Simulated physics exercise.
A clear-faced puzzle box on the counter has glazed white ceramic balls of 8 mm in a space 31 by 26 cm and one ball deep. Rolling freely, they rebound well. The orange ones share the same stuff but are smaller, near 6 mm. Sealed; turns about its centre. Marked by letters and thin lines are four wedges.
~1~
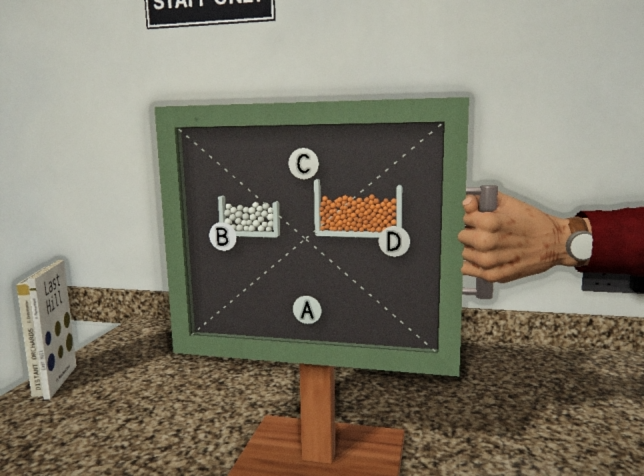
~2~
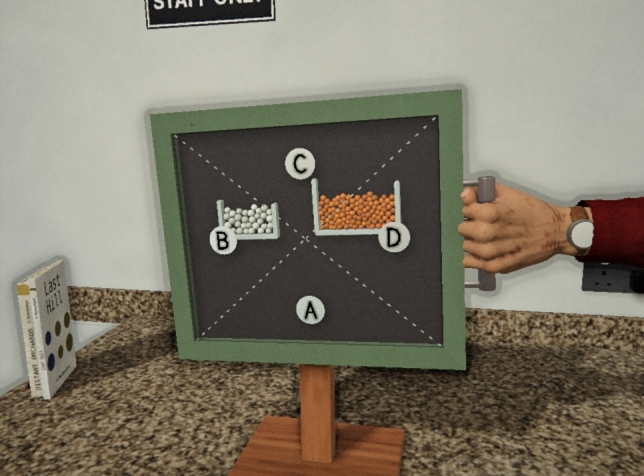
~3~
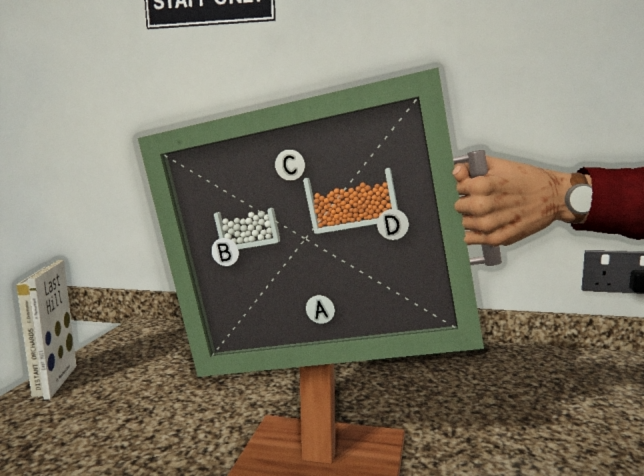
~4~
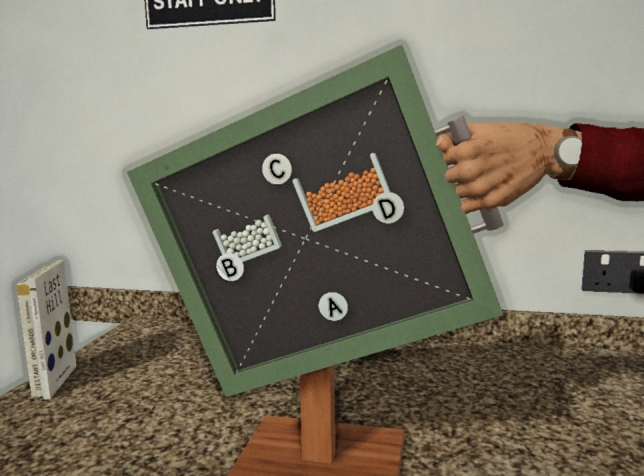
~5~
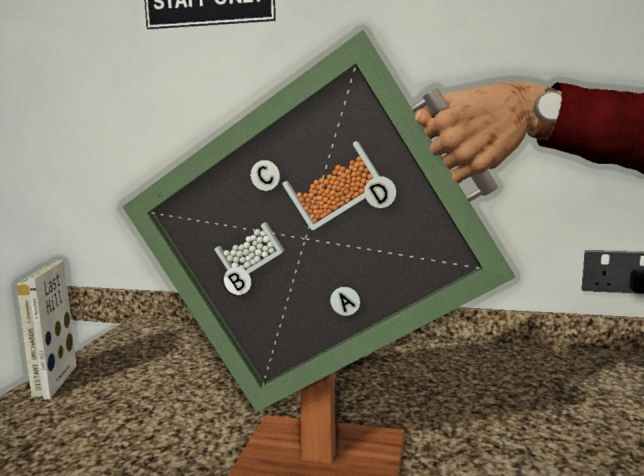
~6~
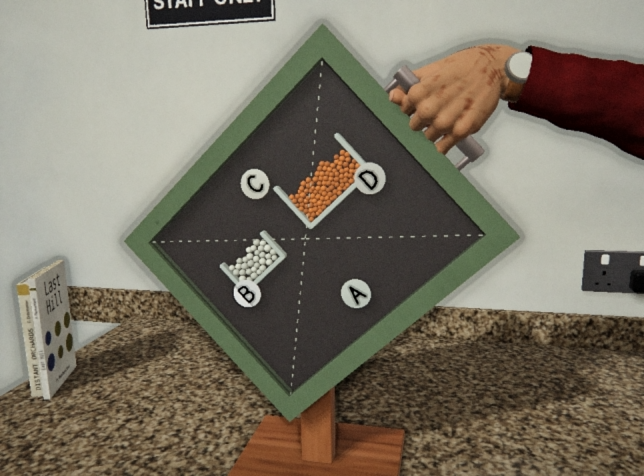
A hand turns a green-framed board of orange and white balls anticlockwise on its stand.
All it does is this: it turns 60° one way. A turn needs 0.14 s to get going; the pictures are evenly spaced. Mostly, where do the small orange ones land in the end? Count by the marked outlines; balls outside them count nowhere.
The one marked D.
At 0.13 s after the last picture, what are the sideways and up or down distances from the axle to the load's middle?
Offset: Approx. 1 cm left, 3 cm above.
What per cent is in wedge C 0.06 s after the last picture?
It works out at about 15 percent.
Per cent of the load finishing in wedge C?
That comes to near 25 percent.
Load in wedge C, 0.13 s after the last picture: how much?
It comes to close to 20 percent.
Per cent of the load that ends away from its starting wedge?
I'd guess roughly 25 percent, give or take.
Then, 0.06 s after the last picture, it stands 52° anticlockwise; the balls' middle is in line with and 4 cm above the centre; B 25 %, C 15 %, D 60 %; small ones, C 20 %, D 80 %.
Then, 0.13 s after the last picture, it stands 59° anticlockwise; the balls' middle is 1 cm left of and 3 cm above the centre; B 25 %, C 20 %, D 55 %; small ones, C 25 %, D 75 %.
Then, 0.18 s after the last picture, it stands 60° anticlockwise; the balls' middle is 2 cm left of and 3 cm above the centre; B 25 %, C 25 %, D 50 %; small ones, C 35 %, D 65 %.
At rest 1.7 s after the last picture, it stands 60° anticlockwise; A 5 %, B 30 %, C 25 %, D 45 %; small ones, B 10 %, C 30 %, D 55 %.
